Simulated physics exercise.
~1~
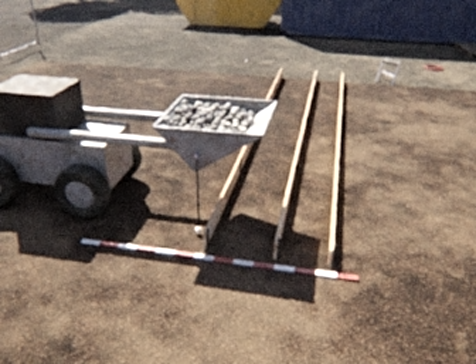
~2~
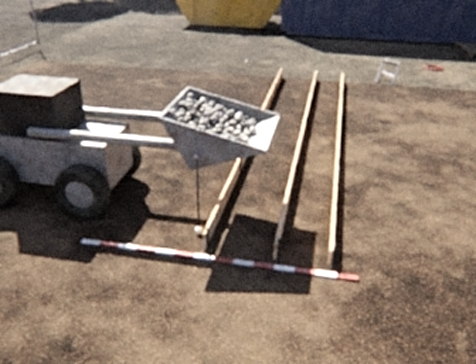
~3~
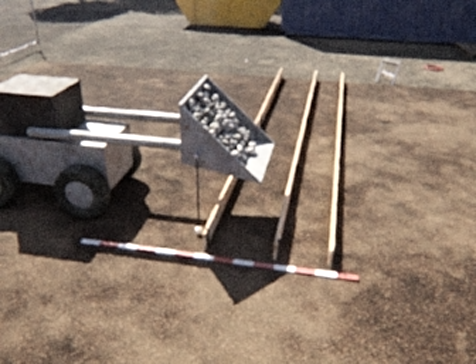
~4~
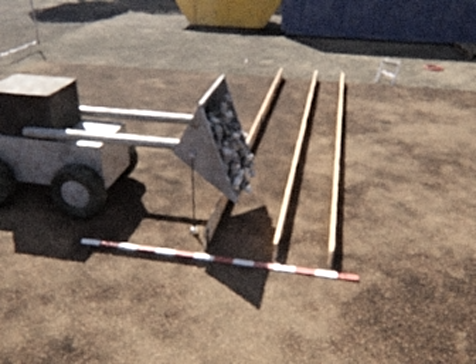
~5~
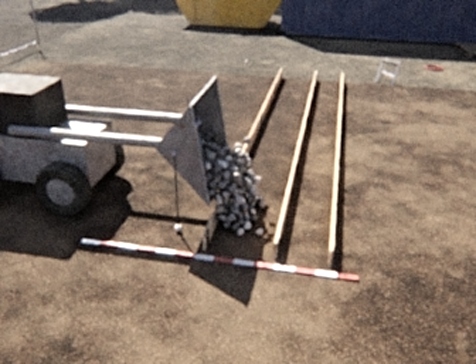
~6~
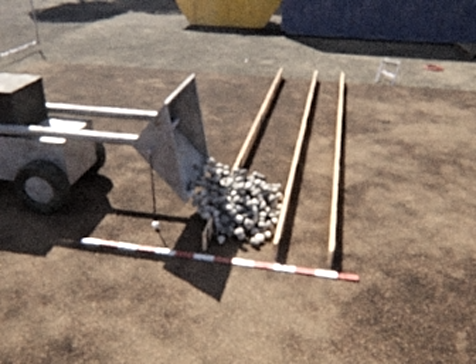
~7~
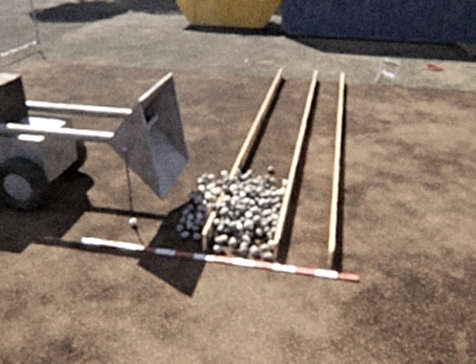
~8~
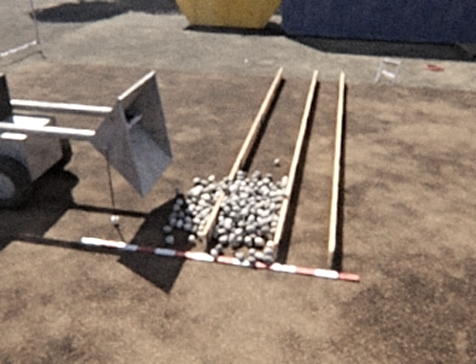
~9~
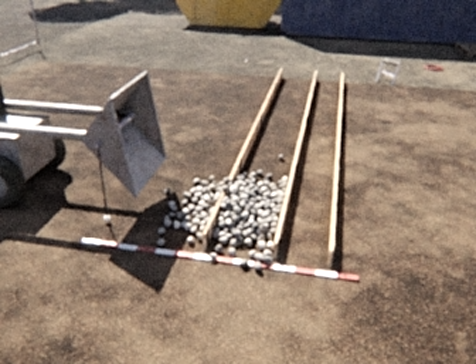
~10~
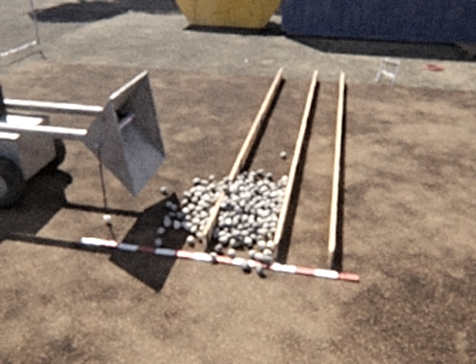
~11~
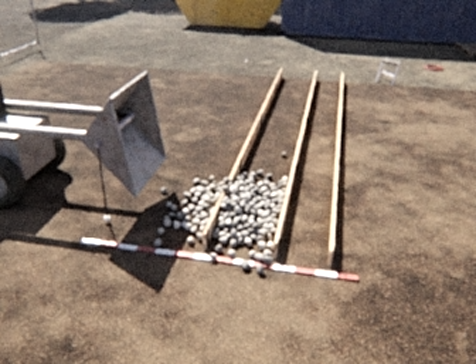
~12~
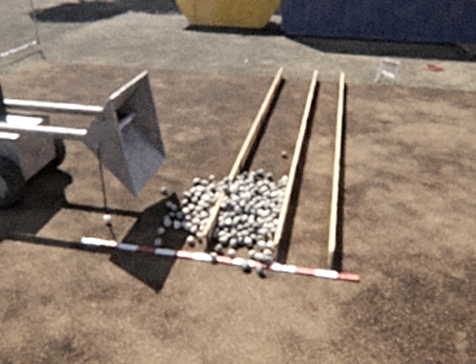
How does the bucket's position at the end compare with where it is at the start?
At the start the bucket is held out close to the left plank, and by the end it has moved clearly to the left, leaving a gap between it and the planks.
A small grey loader stands at the left of a sunlit brown dirt yard, seen from a raised, still viewpoint, its bucket full of rounded grey stones held out to the right. Three pale planks lie on the ground beside a red and white striped staff, with a yellow container and a dark blue one behind. The bucket tips forward steeply, and the stones slide out in a heap around the nearest plank as the loader backs away to the left. They spread and settle, most between the left and middle planks and some left of them, while the emptied bucket stays tilted.
